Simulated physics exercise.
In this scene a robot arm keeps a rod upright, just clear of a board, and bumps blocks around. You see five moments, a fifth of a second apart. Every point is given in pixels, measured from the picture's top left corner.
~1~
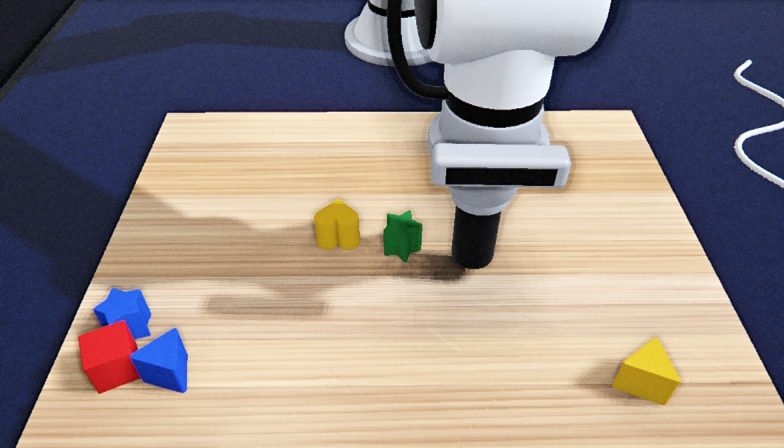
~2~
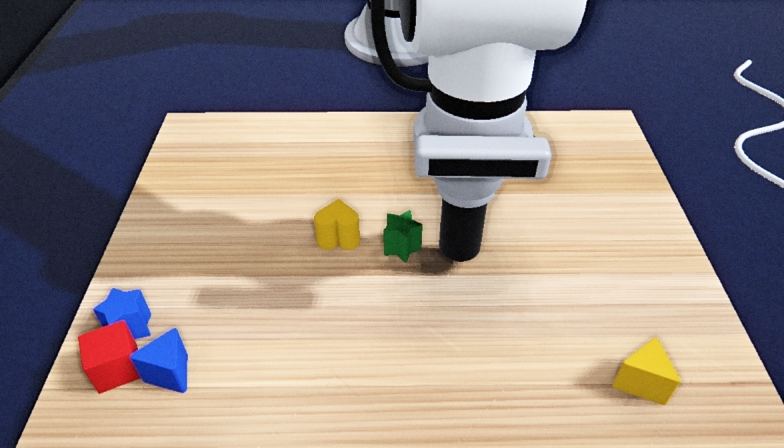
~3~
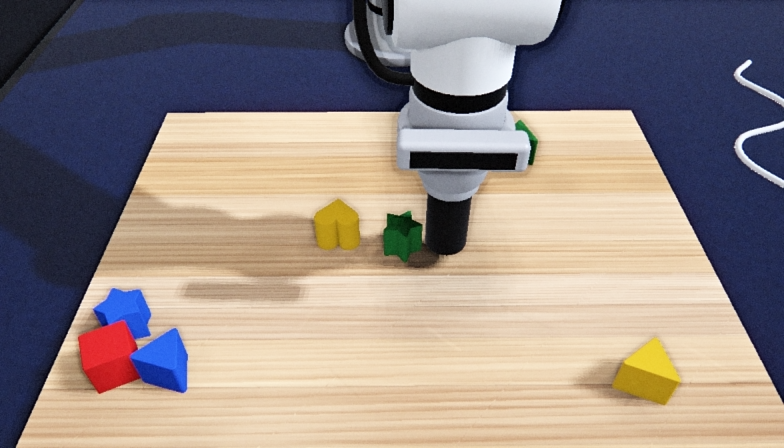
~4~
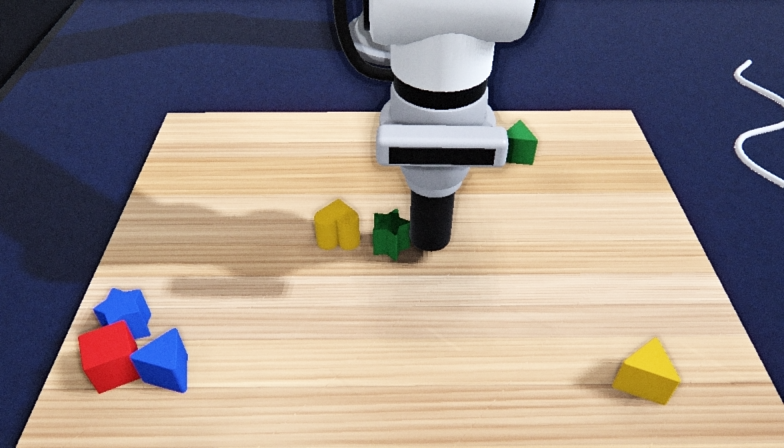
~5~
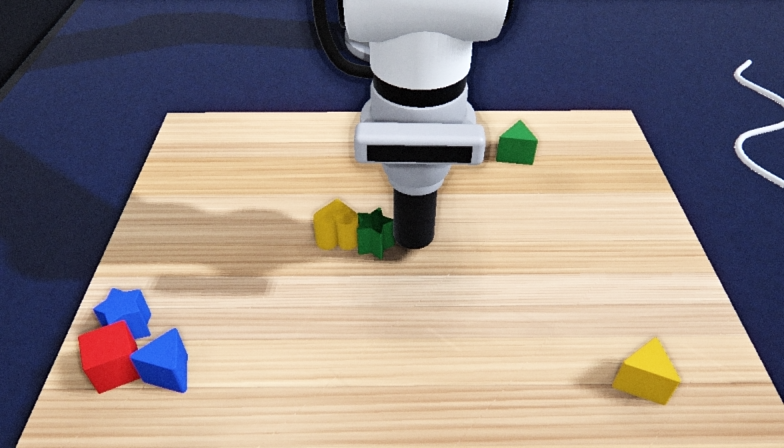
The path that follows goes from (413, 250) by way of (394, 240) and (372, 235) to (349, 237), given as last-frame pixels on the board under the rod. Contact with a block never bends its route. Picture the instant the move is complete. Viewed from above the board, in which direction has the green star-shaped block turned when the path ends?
From above, the green star-shaped block will be seen to turn anti-clockwise.
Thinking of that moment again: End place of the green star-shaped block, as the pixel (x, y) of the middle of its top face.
Its top centre is at about (313, 211).
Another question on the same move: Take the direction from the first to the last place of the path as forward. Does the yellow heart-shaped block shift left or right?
It heads left.
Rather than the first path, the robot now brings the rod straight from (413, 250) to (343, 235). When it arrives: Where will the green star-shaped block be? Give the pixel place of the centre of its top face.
At the end it should sit near (303, 210).
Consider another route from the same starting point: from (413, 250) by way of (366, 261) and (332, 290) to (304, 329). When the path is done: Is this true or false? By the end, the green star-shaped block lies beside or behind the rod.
My answer: True.
The first path, step by step. Halfway along, rod at (383, 223); yellow heart-shaped block at (311, 215); green star-shaped block at (345, 211), turned 20° anticlockwise.
At the end, rod at (348, 223); yellow heart-shaped block at (280, 219); green star-shaped block at (313, 211), turned 30° anticlockwise.
